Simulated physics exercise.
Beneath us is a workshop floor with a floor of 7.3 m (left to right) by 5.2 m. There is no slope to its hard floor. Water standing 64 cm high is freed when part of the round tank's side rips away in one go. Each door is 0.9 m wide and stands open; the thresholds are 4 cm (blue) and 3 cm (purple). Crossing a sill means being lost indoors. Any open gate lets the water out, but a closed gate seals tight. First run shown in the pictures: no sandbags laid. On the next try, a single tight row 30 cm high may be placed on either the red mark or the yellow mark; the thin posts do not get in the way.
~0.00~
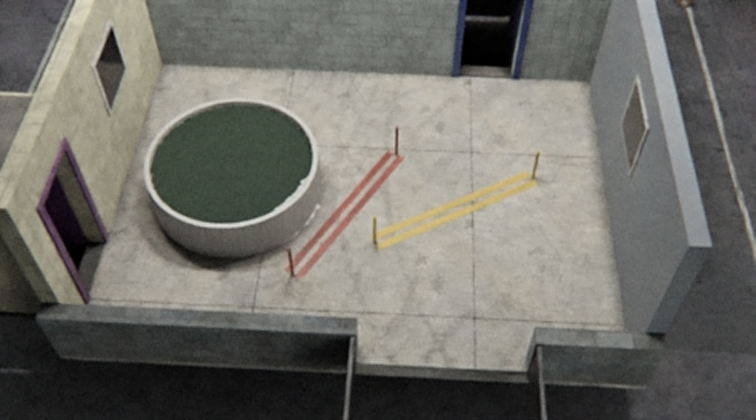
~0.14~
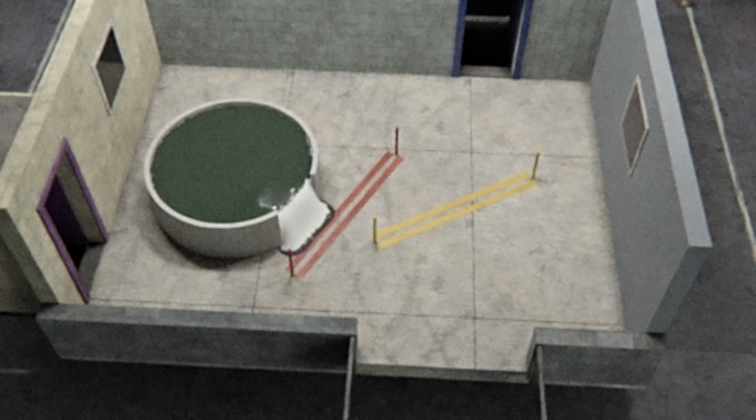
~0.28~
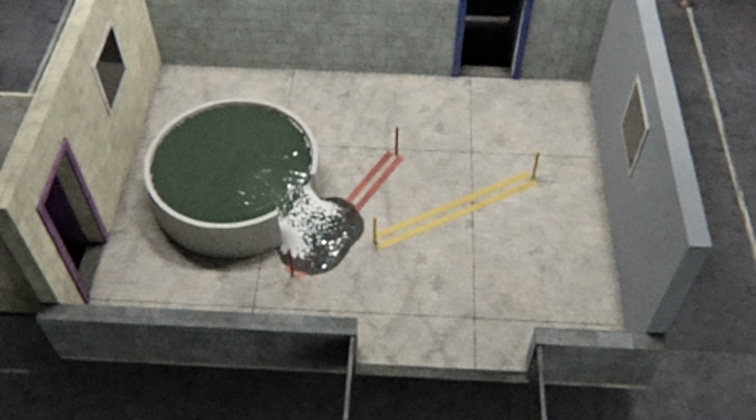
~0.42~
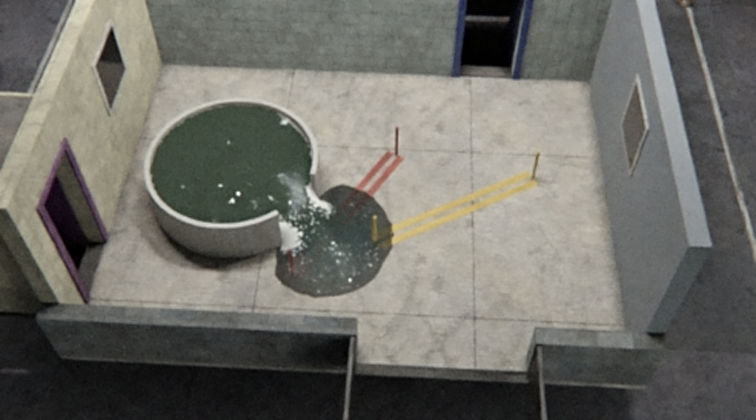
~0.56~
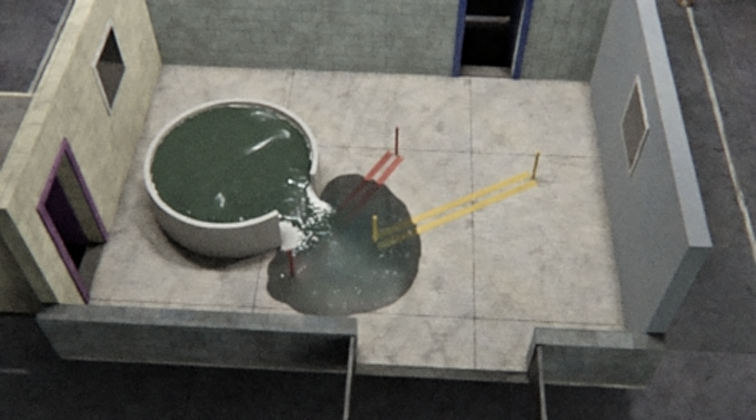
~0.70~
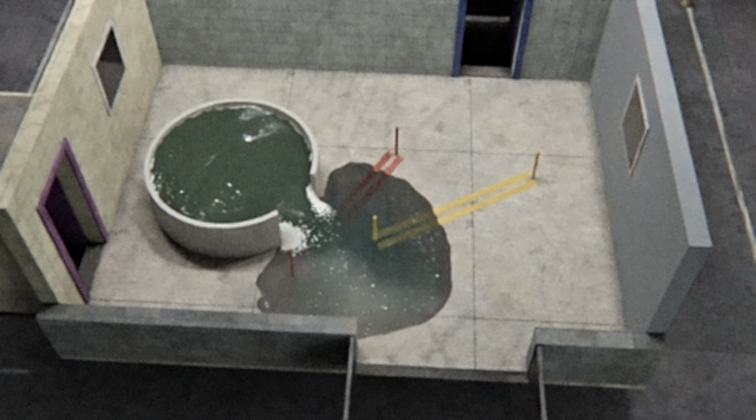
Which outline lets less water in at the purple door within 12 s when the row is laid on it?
The yellow outline.
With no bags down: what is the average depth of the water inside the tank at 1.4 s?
Depth works out to some 49 centimetres, on average.
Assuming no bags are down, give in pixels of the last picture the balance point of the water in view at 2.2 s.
Centre estimate: Near (298, 215).
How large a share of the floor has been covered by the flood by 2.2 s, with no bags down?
About 40 percent of the floor.
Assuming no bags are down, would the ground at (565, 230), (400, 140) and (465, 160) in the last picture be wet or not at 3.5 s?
Soaked, bone dry, soaked.
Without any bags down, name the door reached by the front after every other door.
Blue.
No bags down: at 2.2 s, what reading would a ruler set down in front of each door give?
In centimetres, blue: 0; purple: 0.
After 1.4 s water covers 30 % of the floor and is deepest (36 cm) near (310, 223) in the run without bags; in at the purple door, 0 L with no bags, 0 L with the row on red, 0 L on yellow.
After 2.2 s water covers 40 % of the floor and is deepest (30 cm) near (624, 359) in the run without bags; in at the purple door, 0 L with no bags, 0 L with the row on red, 0 L on yellow.
After 3.5 s water covers 50 % of the floor and is deepest (24 cm) near (310, 223) in the run without bags; in at the purple door, 0 L with no bags, 17 L with the row on red, 0 L on yellow.
After 7.0 s water covers 70 % of the floor and is deepest (14 cm) near (310, 223) in the run without bags; in at the purple door, 1 L with no bags, 99 L with the row on red, 0 L on yellow.
After 12.0 s water covers 95 % of the floor and is deepest (8 cm) near (173, 66) in the run without bags; in at the purple door, 1 L with no bags, 159 L with the row on red, 1 L on yellow.
